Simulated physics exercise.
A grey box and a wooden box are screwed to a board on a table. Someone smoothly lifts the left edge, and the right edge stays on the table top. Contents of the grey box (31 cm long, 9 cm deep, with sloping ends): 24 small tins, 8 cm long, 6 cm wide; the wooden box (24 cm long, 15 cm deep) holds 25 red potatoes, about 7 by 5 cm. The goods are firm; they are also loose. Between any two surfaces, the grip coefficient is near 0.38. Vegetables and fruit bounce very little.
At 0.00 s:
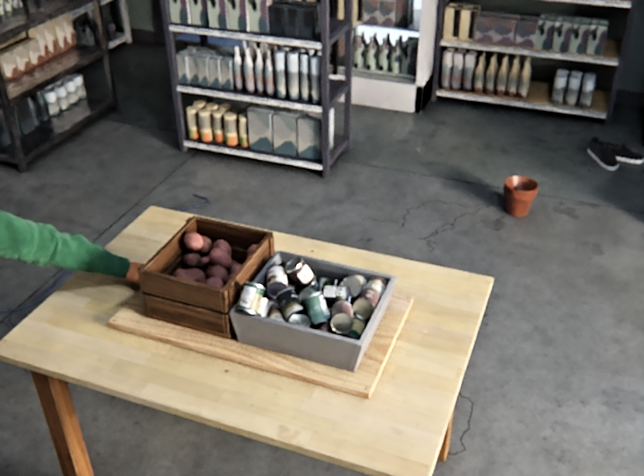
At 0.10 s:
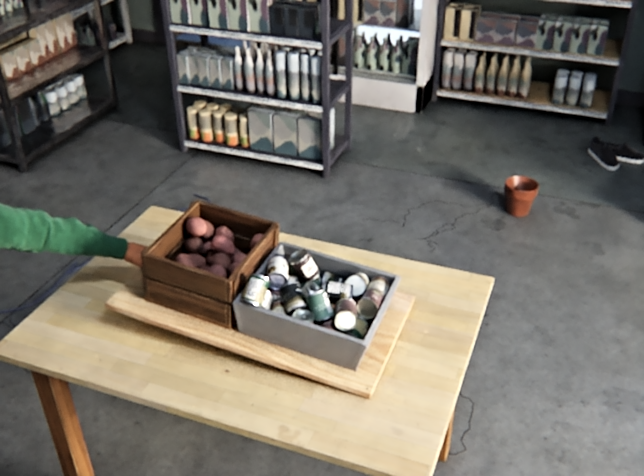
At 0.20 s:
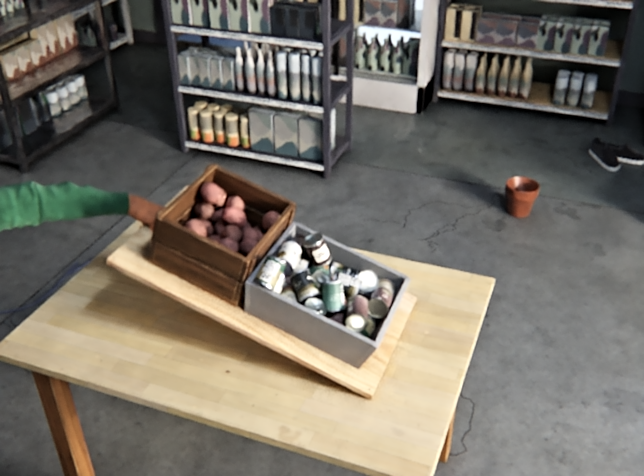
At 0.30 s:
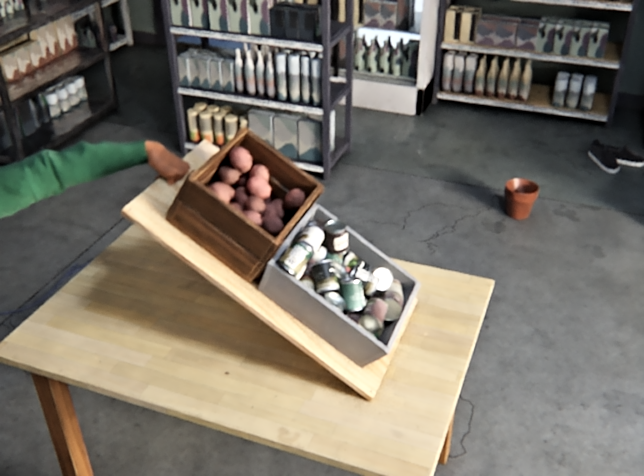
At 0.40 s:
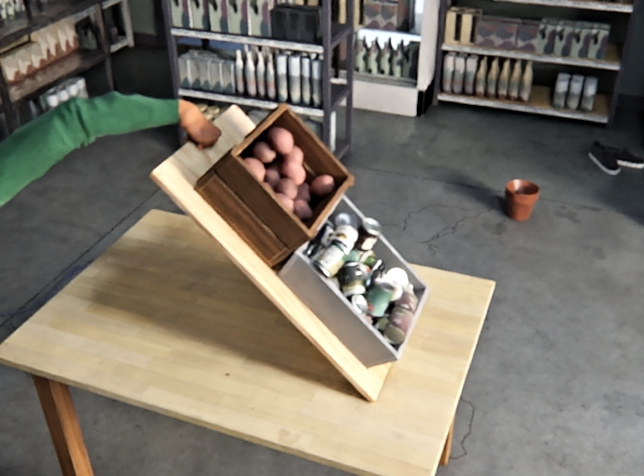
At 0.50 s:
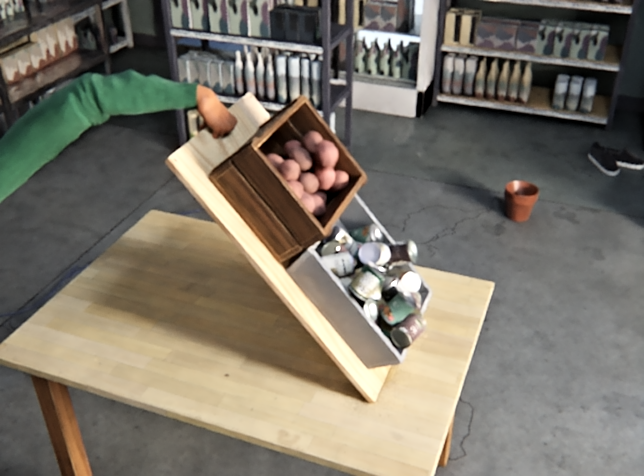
A green-sleeved arm lifts the left end of a board on a table, tilting it steeply to the right with its wooden box of red potatoes and grey box of small tins, the contents staying inside.
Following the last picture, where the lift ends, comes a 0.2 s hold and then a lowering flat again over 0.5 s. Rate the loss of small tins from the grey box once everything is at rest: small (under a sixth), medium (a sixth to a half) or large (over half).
Medium.
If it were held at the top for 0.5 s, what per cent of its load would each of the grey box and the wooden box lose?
Grey box 40%, wooden box 10%.
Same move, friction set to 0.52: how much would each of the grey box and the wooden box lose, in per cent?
In that case the grey box sheds 40 per cent, while the wooden box sheds 10 per cent.
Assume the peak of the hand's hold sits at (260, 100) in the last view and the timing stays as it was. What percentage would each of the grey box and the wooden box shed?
Grey box 60%, wooden box 60%.
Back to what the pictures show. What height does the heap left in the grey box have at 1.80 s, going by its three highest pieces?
10 centimetres high, more or less.
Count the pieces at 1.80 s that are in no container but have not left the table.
Count of pieces: About 4.
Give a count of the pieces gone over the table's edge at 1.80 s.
Estimate - about 8 in total.
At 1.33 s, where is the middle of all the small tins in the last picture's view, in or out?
Middle: About (356, 322) px.
After 0.71 s, tilt 49°; grey box 20 in, 4 out and wooden box 24 in, 1 out.
After 0.97 s, tilt 22°; grey box 17 in, 7 out and wooden box 22 in, 3 out.
After 1.33 s, tilt 0°; grey box 15 in, 9 out and wooden box 21 in, 4 out.
Outcome (at 1.80 s), grey box 15 in, 9 out and wooden box 21 in, 4 out. Asked share, 9 of 24, 38 per cent.
